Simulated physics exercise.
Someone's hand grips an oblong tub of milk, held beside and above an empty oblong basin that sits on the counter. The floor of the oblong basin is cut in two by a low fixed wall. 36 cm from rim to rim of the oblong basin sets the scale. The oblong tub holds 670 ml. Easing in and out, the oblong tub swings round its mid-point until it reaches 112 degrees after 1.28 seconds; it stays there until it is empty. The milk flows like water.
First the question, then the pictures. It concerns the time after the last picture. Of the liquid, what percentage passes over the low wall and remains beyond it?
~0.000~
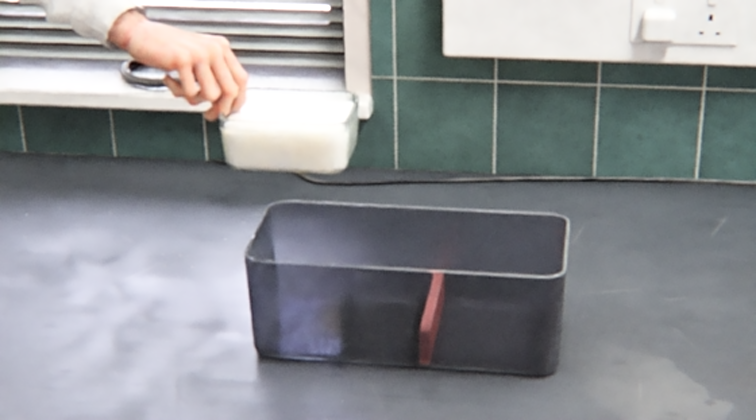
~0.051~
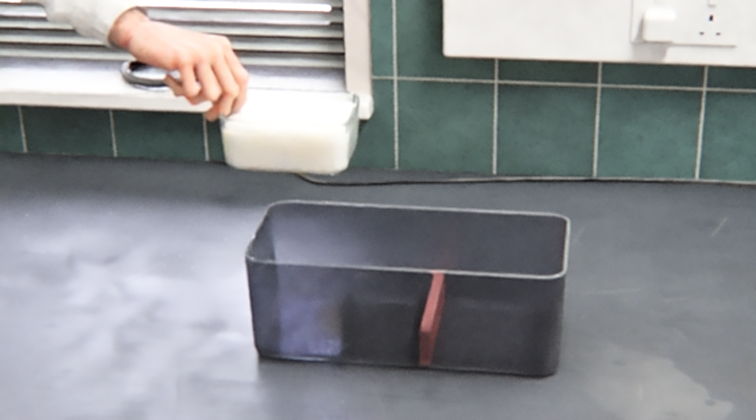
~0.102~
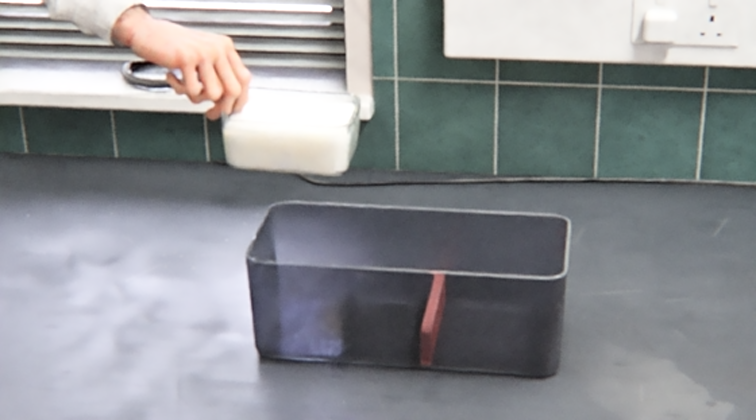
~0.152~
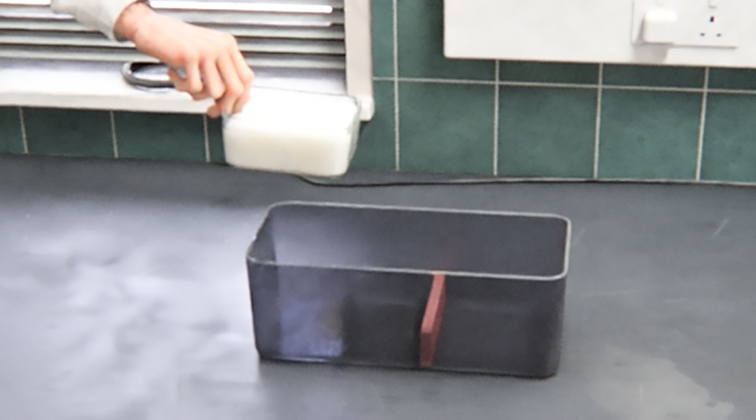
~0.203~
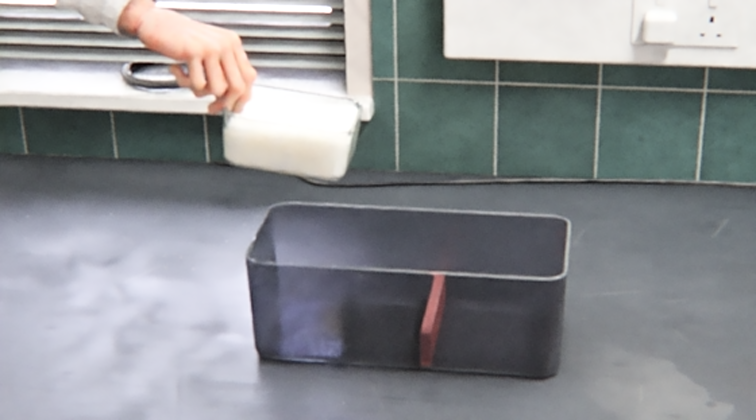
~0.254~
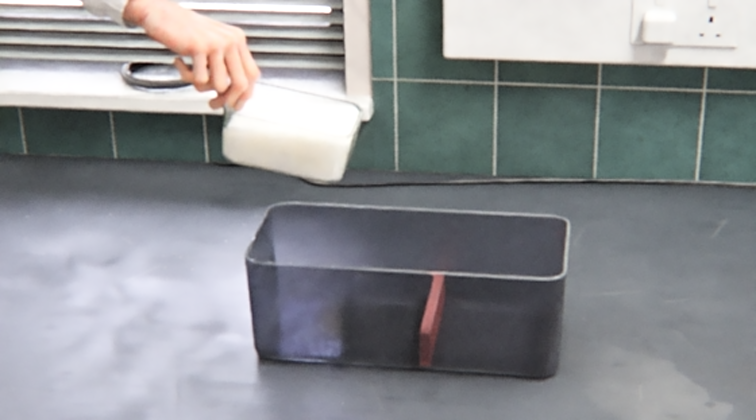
The far part has about 32 per cent.
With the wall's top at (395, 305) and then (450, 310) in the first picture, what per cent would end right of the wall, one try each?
70 per cent first, 10 per cent second.
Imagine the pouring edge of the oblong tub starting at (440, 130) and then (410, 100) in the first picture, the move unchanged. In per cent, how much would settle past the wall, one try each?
Roughly 85 per cent the first time and 80 per cent the second.
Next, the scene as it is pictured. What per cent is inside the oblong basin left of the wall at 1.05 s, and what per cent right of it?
60 on the left and 30 on the right, roughly.
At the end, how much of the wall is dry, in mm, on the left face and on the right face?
For the left, around 30 mm; for the right, around 36 mm.
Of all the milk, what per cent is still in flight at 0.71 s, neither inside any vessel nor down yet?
Roughly 36 percent.
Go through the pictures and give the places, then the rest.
In the first picture, tilt 0°; pouring edge (353, 110); surface from (231, 109) to (352, 115); the oblong basin's rim runs from (258, 230) to (566, 247); the wall's top is at (432, 301).
In the second picture, tilt 0°; pouring edge (353, 111); surface from (232, 110) to (353, 115).
In the third picture, tilt 2°; pouring edge (355, 113); surface from (233, 110) to (353, 116).
In the fourth picture, tilt 4°; pouring edge (356, 115); surface from (235, 110) to (354, 117).
In the fifth picture, tilt 7°; pouring edge (356, 119); surface from (234, 111) to (355, 119).
In the sixth picture, tilt 11°; pouring edge (357, 123); surface from (234, 111) to (356, 119).
By 0.71 s the tilt is 66° and 35 per cent is still to pour, 20 is left of the wall and 9 right of it.
By 1.05 s the tilt is 103° and 4 per cent is still to pour, 60 is left of the wall and 31 right of it.
By 1.40 s the tilt is 112° and 0 per cent is still to pour, 68 is left of the wall and 31 right of it.
By 1.78 s the tilt is 112° and 0 per cent is still to pour, 68 is left of the wall and 32 right of it.
At rest 68 per cent lies left of the wall, 32 right of it and 1 outside.
